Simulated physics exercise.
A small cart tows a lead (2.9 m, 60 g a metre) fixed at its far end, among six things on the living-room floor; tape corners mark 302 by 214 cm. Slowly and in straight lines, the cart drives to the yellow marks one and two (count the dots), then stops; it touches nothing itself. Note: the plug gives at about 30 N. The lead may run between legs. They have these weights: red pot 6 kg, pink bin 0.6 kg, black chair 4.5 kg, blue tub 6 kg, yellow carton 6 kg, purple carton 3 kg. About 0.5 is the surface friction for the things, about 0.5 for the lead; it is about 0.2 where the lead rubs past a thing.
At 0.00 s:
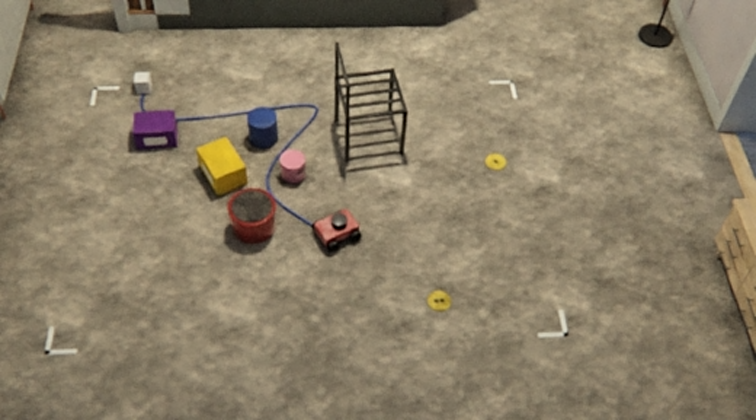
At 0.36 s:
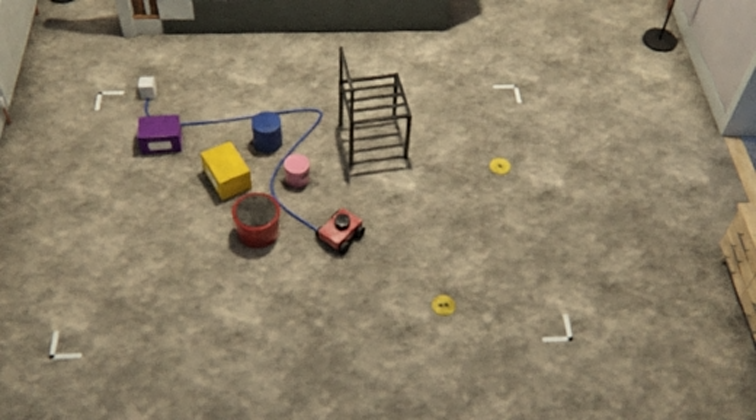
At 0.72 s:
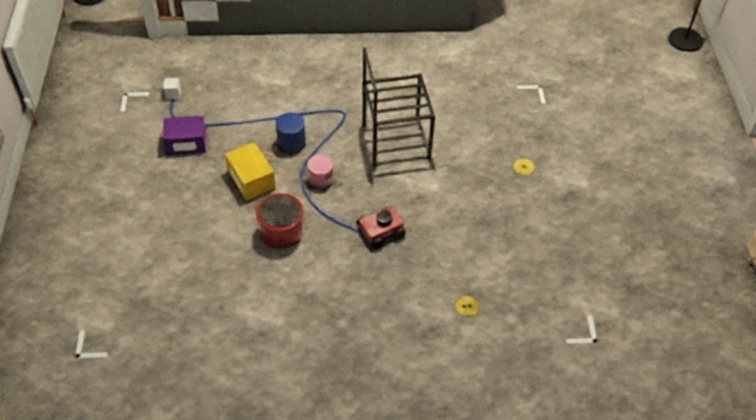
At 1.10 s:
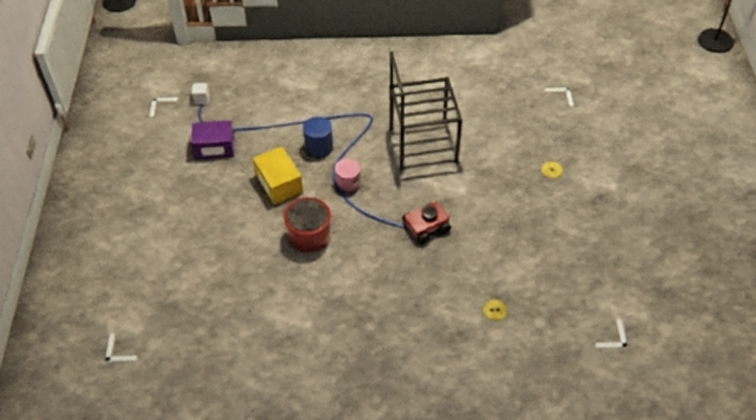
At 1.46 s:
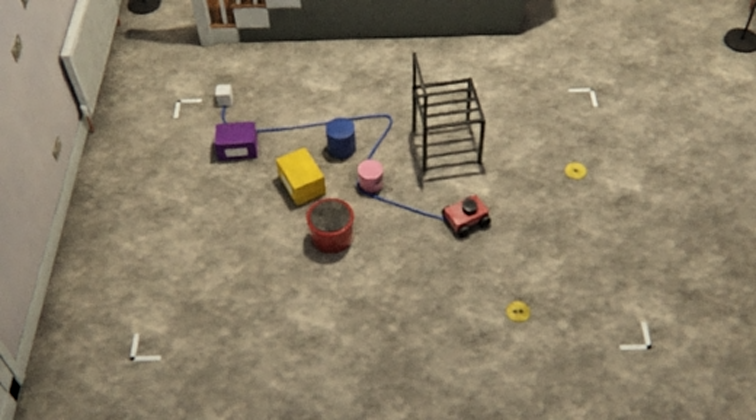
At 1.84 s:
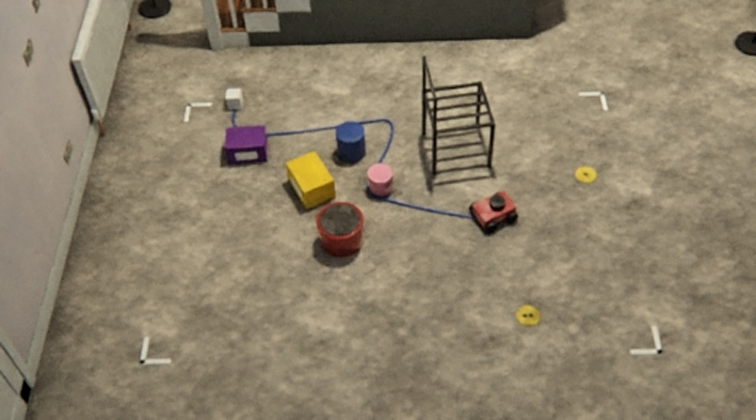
A small red cart crept rightward across the gray floor, towing a blue lead that bent around a pink bin, passing below a black frame while the pots, tub and cartons stayed put.
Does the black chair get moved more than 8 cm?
No: Stands firm.
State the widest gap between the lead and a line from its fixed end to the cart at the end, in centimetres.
Looks like close to 30 cm at the widest point.
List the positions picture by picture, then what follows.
Black chair (371, 93); marks (496, 162) (439, 301); lead runs through (229, 115) (310, 106) (279, 156) (293, 213); cart (330, 237), in the first frame.
Lead runs through (314, 110) (298, 218); cart (335, 240), in the second frame.
Lead runs through (338, 111) (332, 219); cart (374, 234), in the third frame.
Lead runs through (365, 115) (375, 218); cart (420, 229), in the fourth frame.
Lead runs through (388, 116) (415, 211); cart (459, 222), in the fifth frame.
Black chair (458, 106); lead runs through (318, 129) (392, 127) (441, 212); cart (487, 218), in the sixth frame.
After 3.3 s, cart at (553, 188), lead slack at the fixed end; nothing else has moved.
After 4.8 s, cart at (574, 201), lead slack at the fixed end; pink bin 6 cm off its start.
After 6.2 s, cart at (550, 260), lead slack at the fixed end; pink bin 6 cm off its start at (387, 168).
After 7.7 s, cart at (528, 314), lead slack at the fixed end; pink bin 6 cm off its start.
After 8.1 s, cart at (528, 314), lead slack at the fixed end; black chair 0 cm off its start at (458, 106), pink bin 6 cm off its start at (387, 168).
